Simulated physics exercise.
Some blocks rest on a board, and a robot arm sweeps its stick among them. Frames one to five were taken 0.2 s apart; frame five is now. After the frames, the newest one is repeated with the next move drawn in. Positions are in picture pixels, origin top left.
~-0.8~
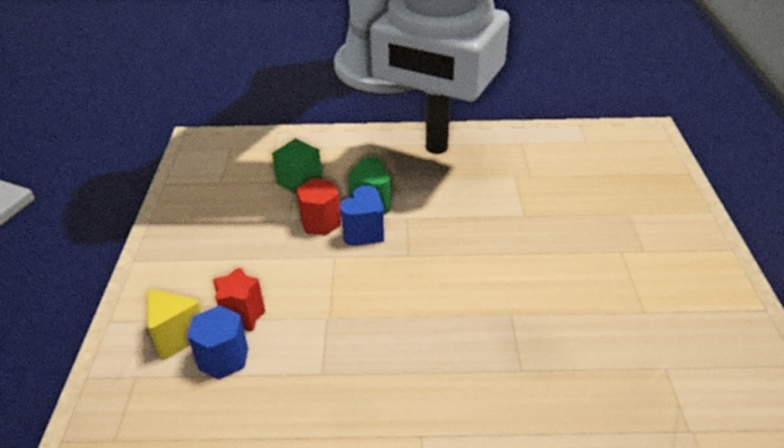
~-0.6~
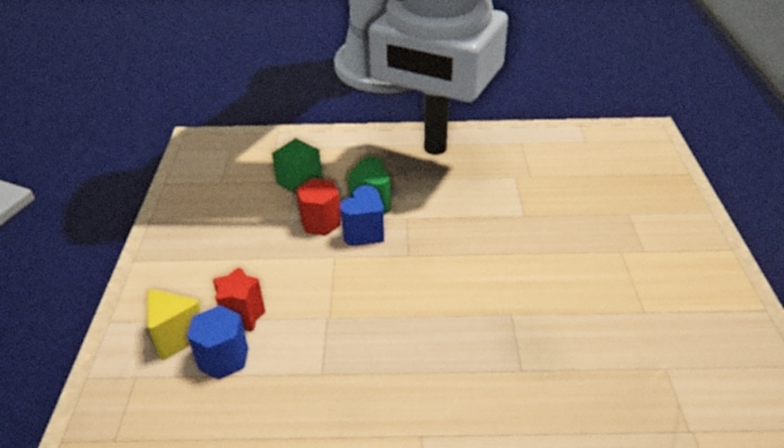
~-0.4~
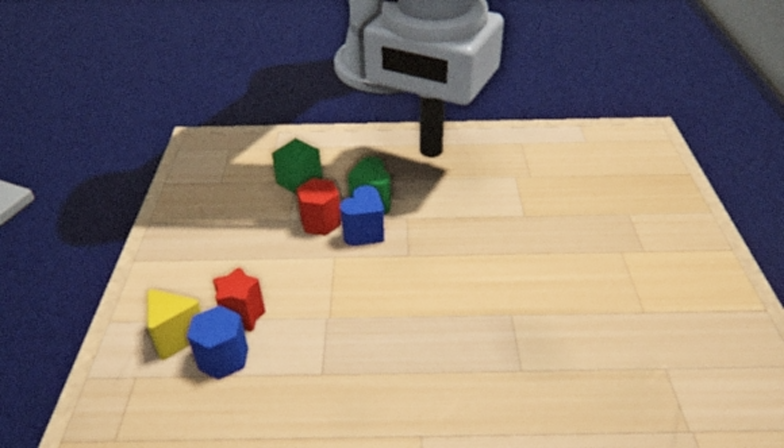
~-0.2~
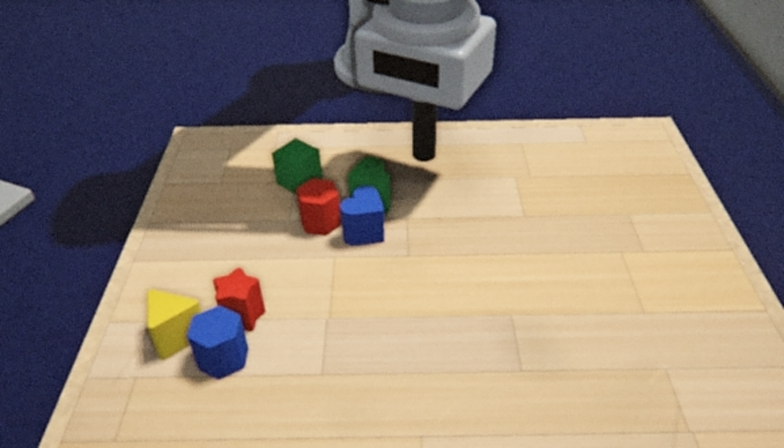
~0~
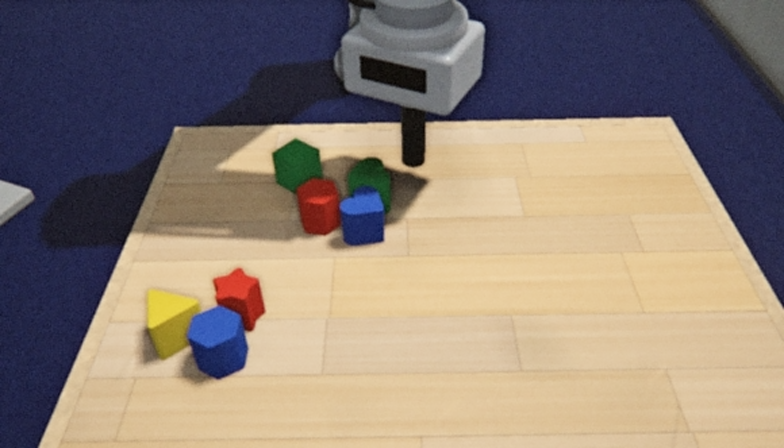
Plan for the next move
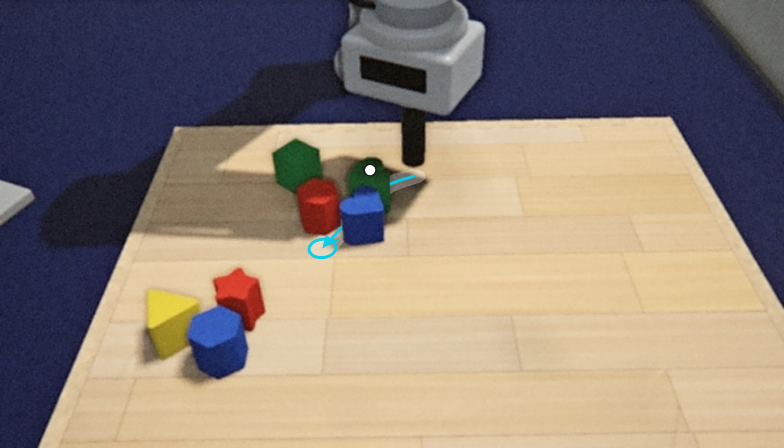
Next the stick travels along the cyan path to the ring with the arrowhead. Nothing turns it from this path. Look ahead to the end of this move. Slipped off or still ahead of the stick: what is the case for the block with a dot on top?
When the path ends, it will sit ahead of the stick.
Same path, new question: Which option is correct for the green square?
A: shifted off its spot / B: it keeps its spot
The one that fits is B, it keeps its spot.
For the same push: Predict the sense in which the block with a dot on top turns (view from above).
It swings round anticlockwise.
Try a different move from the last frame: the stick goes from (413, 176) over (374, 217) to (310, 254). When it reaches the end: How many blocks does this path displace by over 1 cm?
The answer is three or more blocks, counting only moves over 1 cm.
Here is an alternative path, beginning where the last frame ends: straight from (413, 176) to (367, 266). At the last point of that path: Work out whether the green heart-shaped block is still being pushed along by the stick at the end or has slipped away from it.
At that point it is off to one side or behind.
Path on the board, from (413, 176) by way of (376, 192) and (350, 219) to (323, 248); the dot is on the green heart-shaped block.
On the path given first. One third of the way, stick (375, 177); blue heart-shaped block (362, 205); green heart-shaped block (360, 179), turned 25° anticlockwise.
Two thirds of the way, stick (348, 203); red hexagon (292, 202), turned 15° clockwise; blue heart-shaped block (362, 222); green heart-shaped block (334, 203), turned 50° anticlockwise.
At the end, stick (321, 233); green square in place; red hexagon (277, 208), turned 40° clockwise; blue heart-shaped block (363, 225); green heart-shaped block (305, 234), turned 50° anticlockwise.
